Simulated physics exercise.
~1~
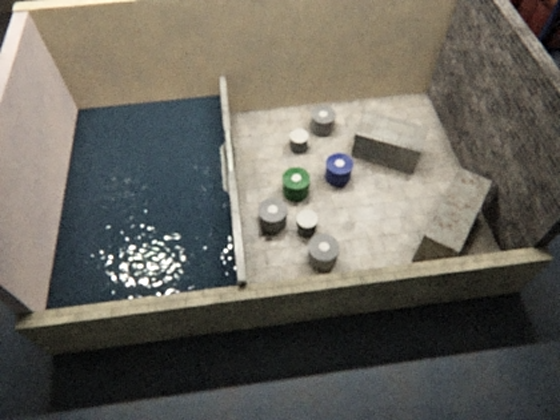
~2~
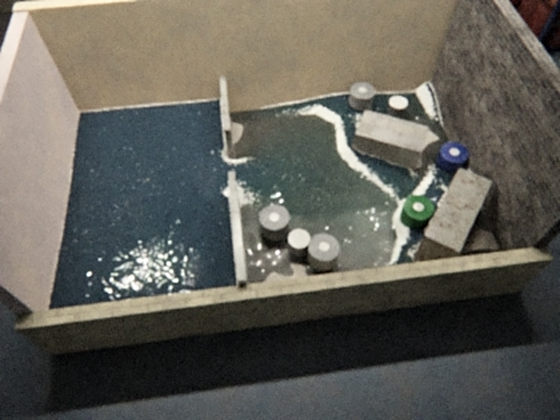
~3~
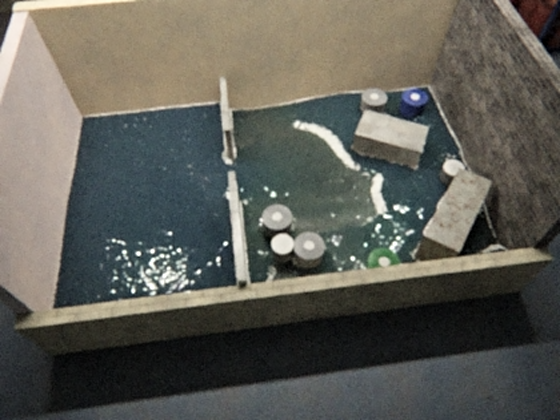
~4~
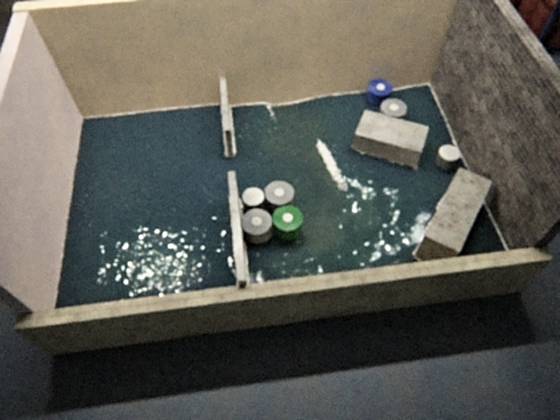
A walled basement, seen from above at an angle, is split by a thin partition, with dark blue water on the left and a dry pale floor on the right. Green, blue and grey tubs and small pale pails stand in the dry room near two big grey blocks. The door gives way and foaming water spreads across the floor, sweeping the green and blue tubs right toward the blocks. The blue tub then moves to the back wall while the green one swings toward the front. Finally both rooms are flooded, with the green tub among grey ones by the partition and the blue at the back.
